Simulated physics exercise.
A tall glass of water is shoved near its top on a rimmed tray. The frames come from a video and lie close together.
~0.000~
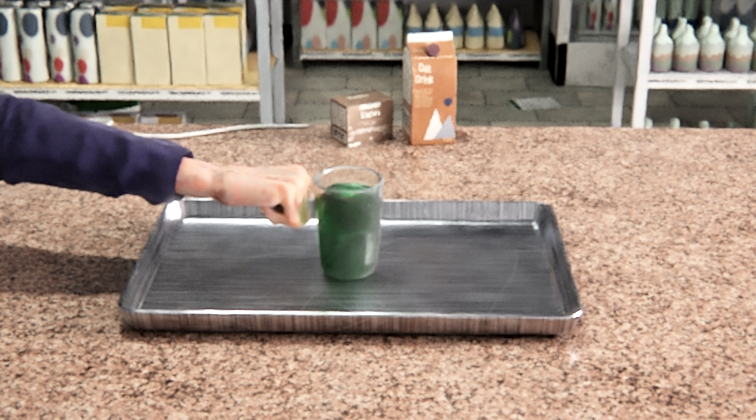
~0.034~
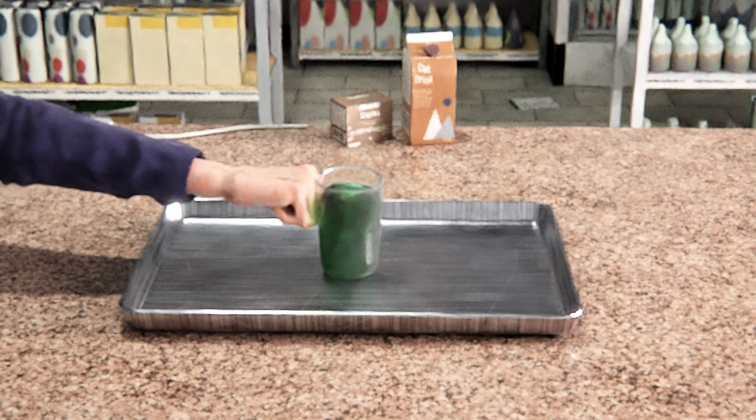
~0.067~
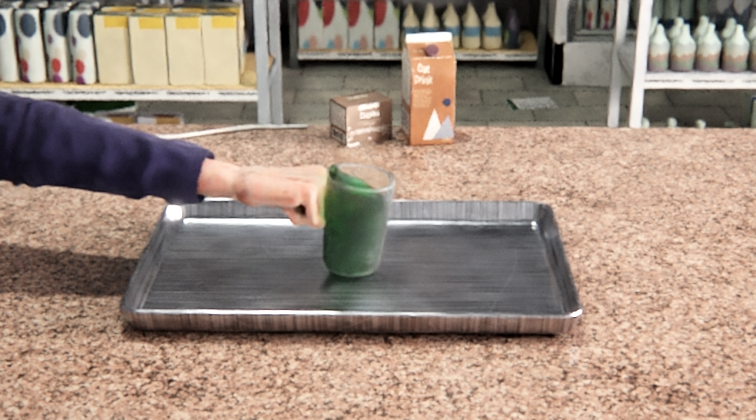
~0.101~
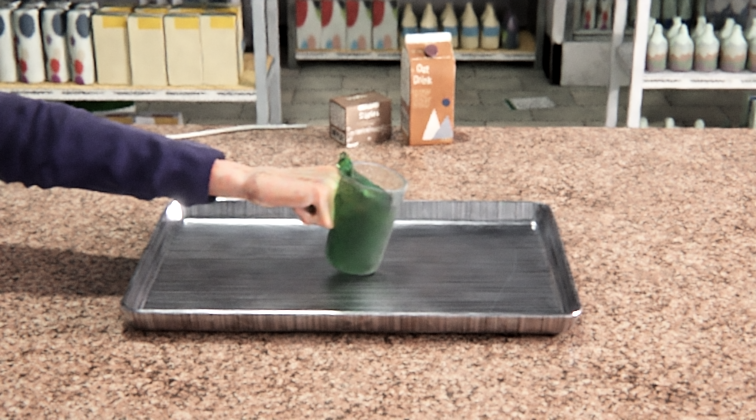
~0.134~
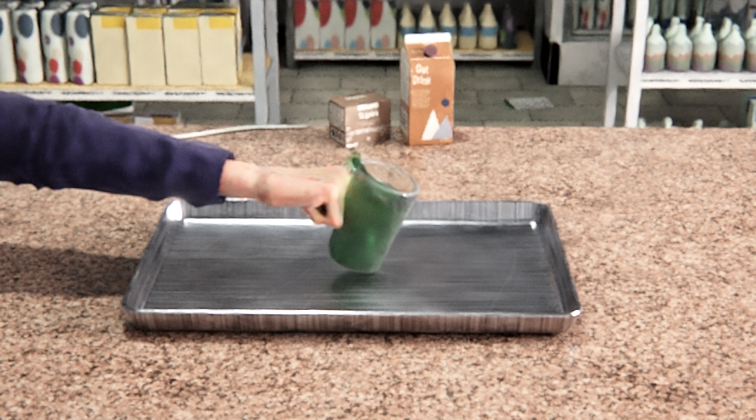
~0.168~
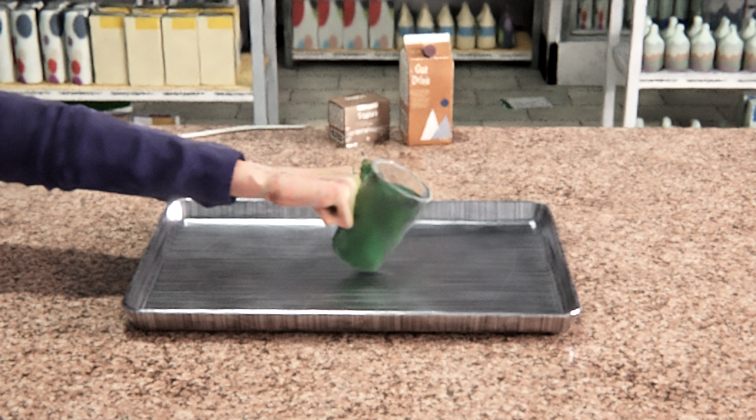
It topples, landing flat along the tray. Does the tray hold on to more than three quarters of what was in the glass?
Over a quarter exits.
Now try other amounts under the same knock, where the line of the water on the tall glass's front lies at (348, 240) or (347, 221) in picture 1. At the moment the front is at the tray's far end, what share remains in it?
75 % and 70 %.
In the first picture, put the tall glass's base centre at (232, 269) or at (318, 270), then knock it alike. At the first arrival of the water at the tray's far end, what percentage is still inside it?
35 %, then 50 %.
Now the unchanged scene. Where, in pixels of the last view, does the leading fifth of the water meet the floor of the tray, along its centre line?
About (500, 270).
A moment on, the tall glass lies on its side and 86 per cent is in the glass, 4 on the tray and 10 above or beyond its rim.
Next, the tall glass lies on its side and 44 per cent is in the glass, 46 on the tray and 10 above or beyond its rim.
Then the tall glass lies on its side and 23 per cent is in the glass, 44 on the tray and 33 above or beyond its rim.
Later the tall glass lies on its side and 12 per cent is in the glass, 55 on the tray and 33 above or beyond its rim.
Finally, 66 per cent is held by tray and glass, 34 is off the tray.
